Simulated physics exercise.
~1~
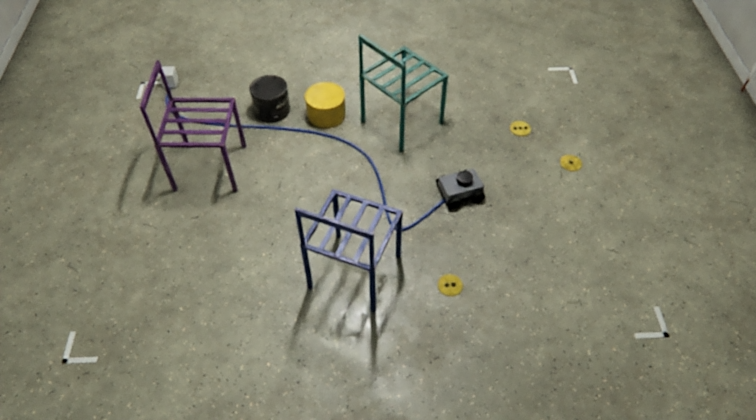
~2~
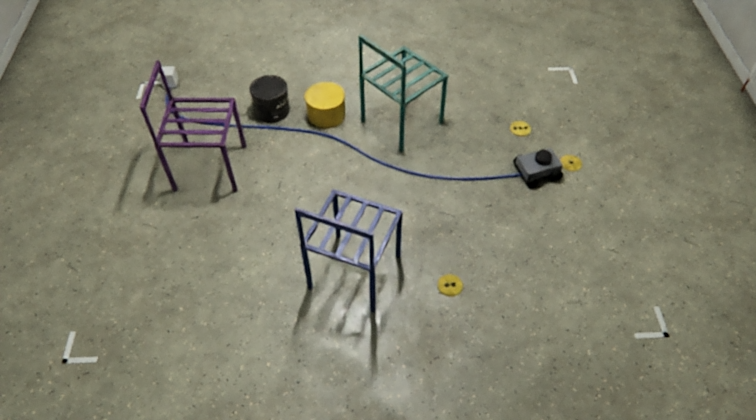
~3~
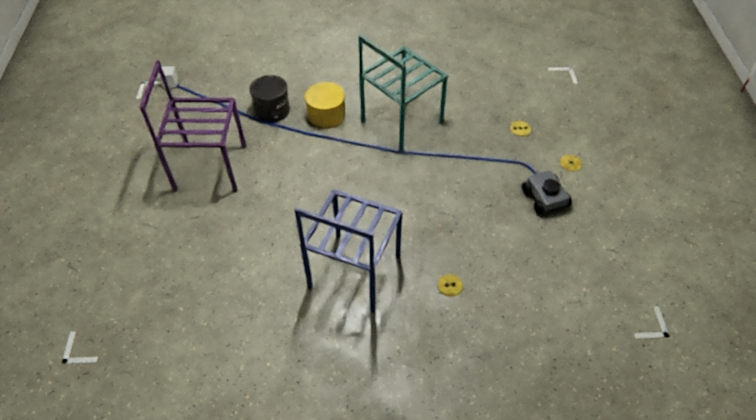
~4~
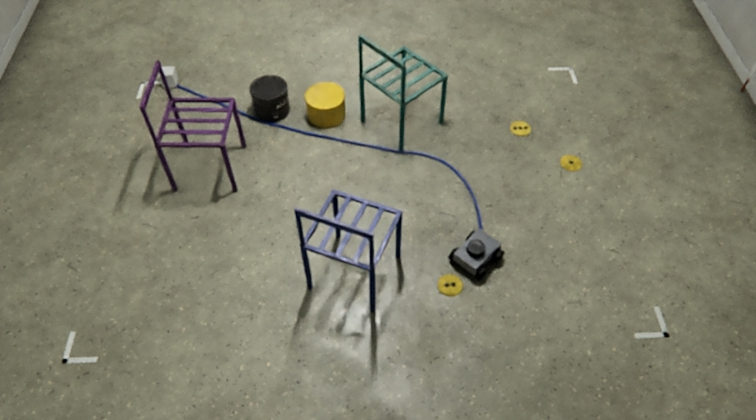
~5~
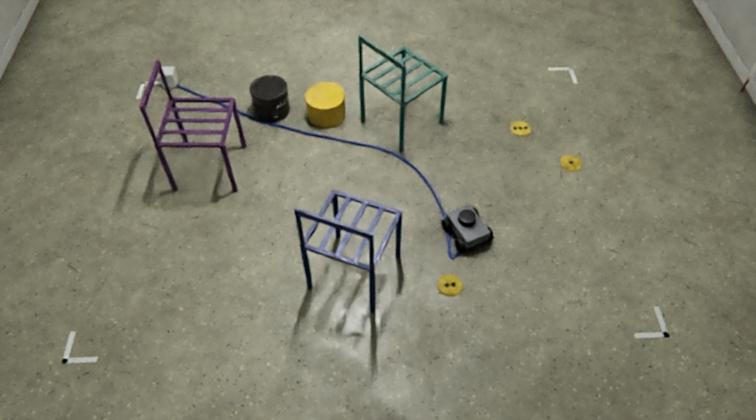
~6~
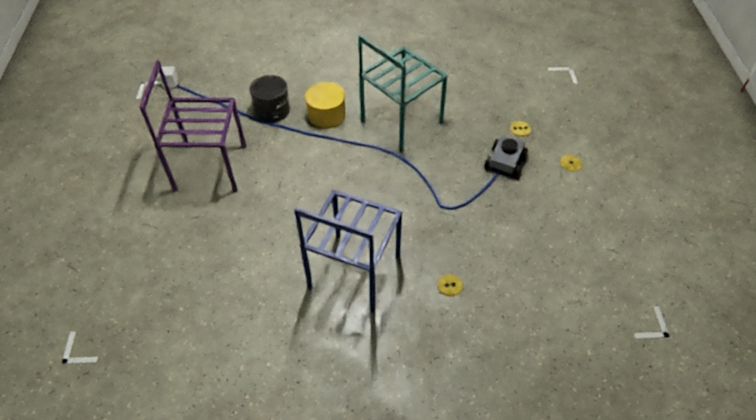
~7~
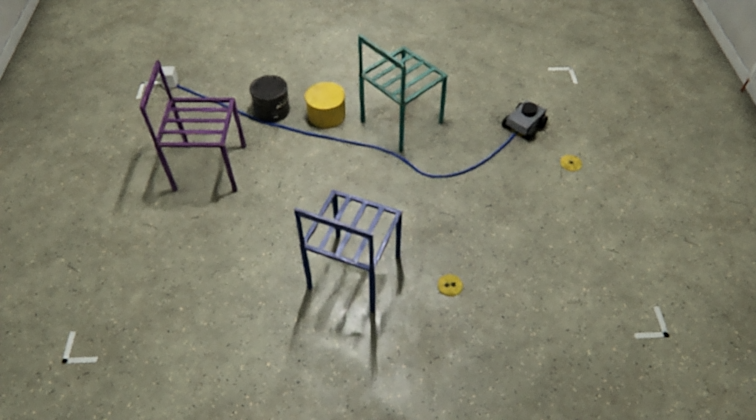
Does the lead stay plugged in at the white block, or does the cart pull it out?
The lead stays plugged in. It still reaches the white block when the cart is at the three-dot mark.
